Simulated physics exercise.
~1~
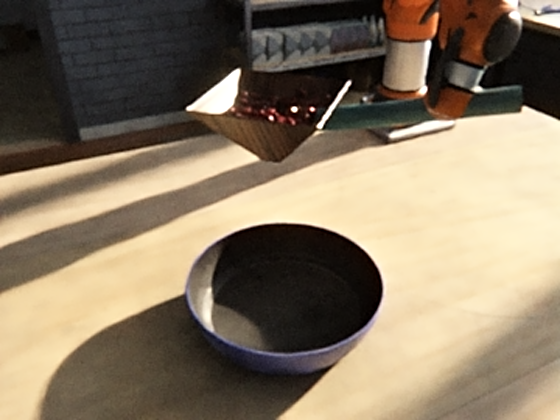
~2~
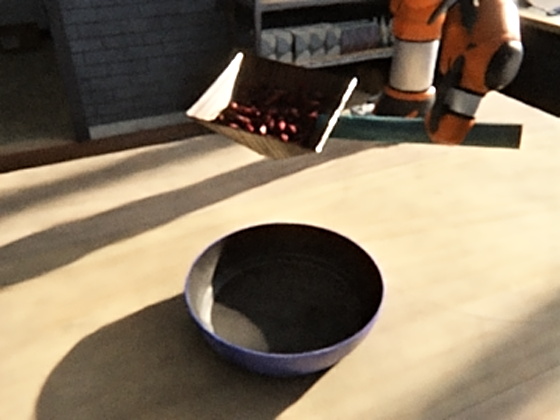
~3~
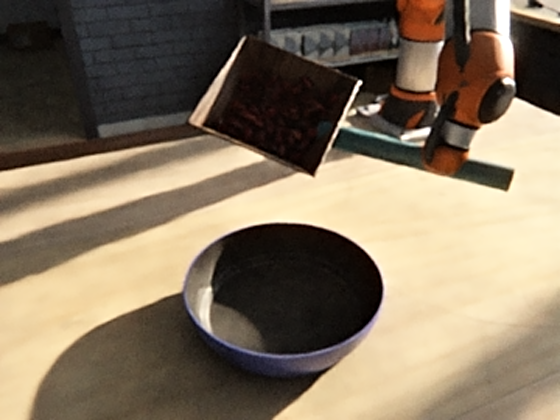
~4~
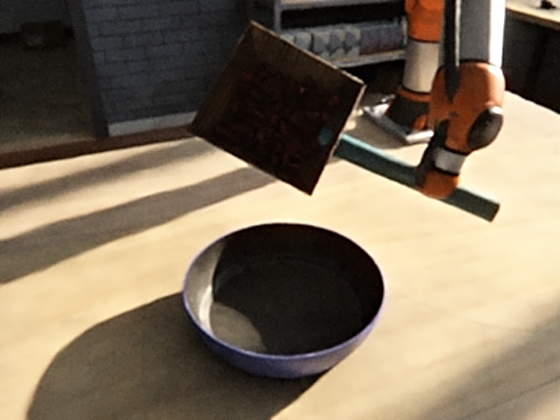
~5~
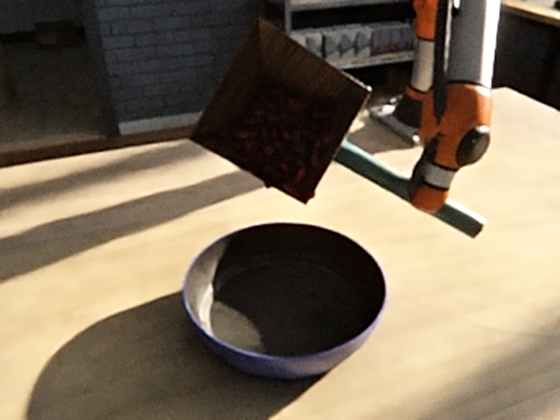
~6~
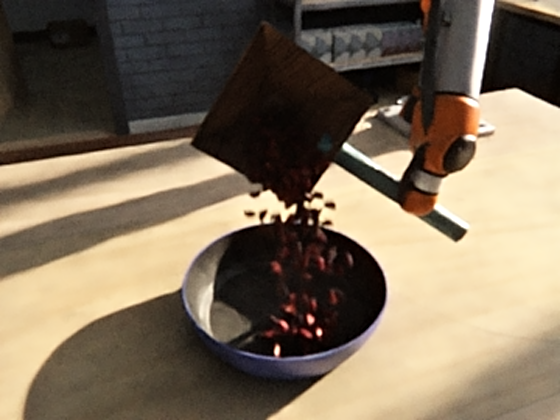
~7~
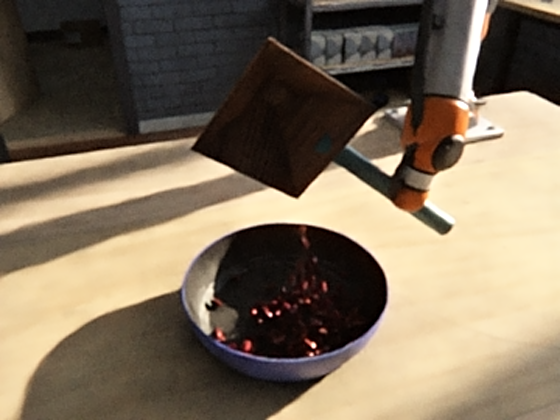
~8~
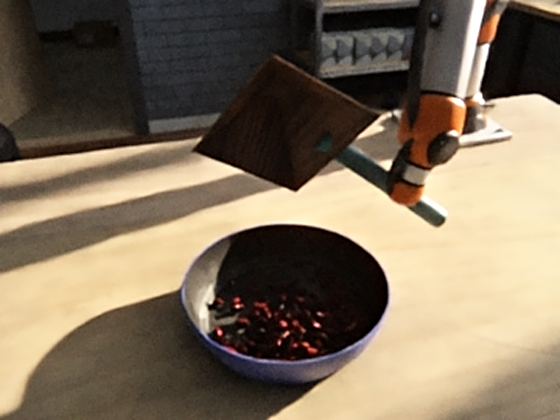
A robotic arm tips a wooden scoop, and dark red beans tumble into the bowl below.
